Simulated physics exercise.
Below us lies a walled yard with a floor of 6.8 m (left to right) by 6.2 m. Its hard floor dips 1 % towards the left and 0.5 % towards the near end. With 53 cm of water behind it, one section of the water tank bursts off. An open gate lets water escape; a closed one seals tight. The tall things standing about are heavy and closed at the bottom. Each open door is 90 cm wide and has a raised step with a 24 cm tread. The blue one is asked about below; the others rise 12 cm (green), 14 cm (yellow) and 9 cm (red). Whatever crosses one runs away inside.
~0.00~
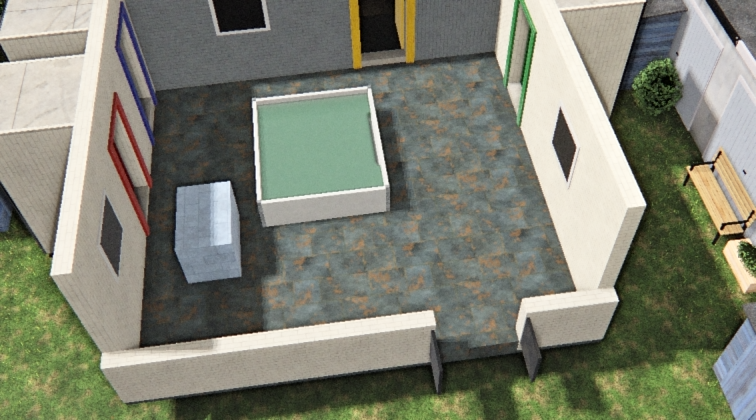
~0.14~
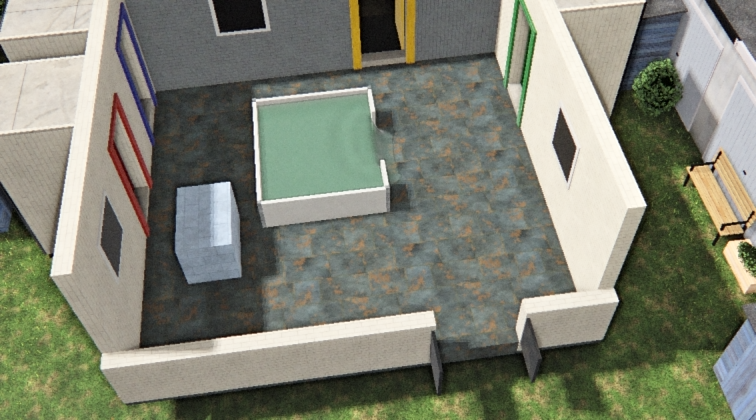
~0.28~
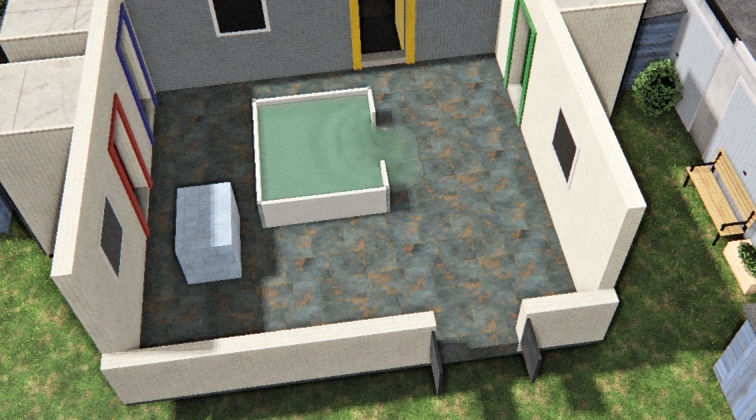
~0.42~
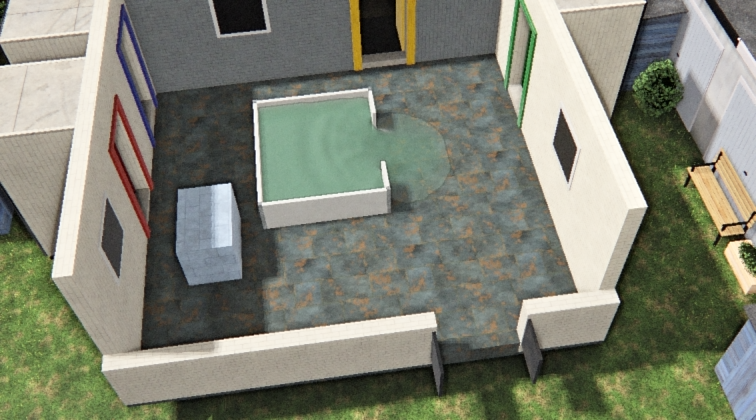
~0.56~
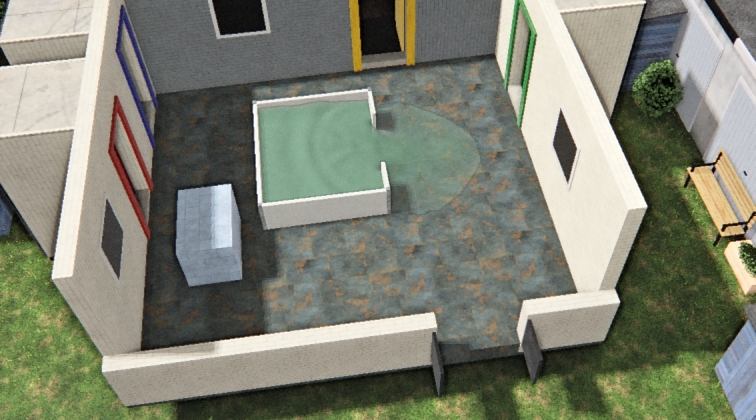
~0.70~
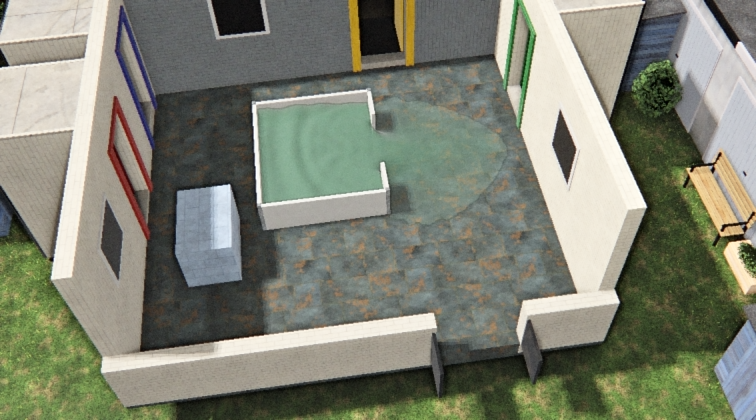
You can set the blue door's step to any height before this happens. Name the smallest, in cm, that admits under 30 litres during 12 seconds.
Some 8 cm above the ground.
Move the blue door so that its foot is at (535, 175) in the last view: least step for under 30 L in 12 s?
About 17 cm.
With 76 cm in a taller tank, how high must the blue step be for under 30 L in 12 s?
Then roughly 12.0 cm.
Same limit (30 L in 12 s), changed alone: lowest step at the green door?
About 16 cm at green.
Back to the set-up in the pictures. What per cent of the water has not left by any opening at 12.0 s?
Roughly 86 in a hundred.
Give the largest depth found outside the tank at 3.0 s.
About 26 cm.
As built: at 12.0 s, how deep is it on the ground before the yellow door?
About 4.0 cm.
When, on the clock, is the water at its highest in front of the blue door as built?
At about 6.5 s.
After 1.4 s water covers 20 % of the floor, deepest (31 cm) near (383, 166); it has not reached the blue door.
After 3.0 s water covers 30 % of the floor, deepest (26 cm) near (489, 57); it has not reached the blue door.
After 12.0 s water covers 95 % of the floor, deepest (12 cm) near (139, 382); 9 cm at the blue door, 0 litres in over its 25 cm step.
At the blue door as built, the water arrived by 6.0 s and peaked near 12 cm at 6.6 s.
With a step of 6.5 cm, 54 litres would have come in within the 12 s; with 9 cm, 15 litres. So under 30 litres takes about 8 cm.
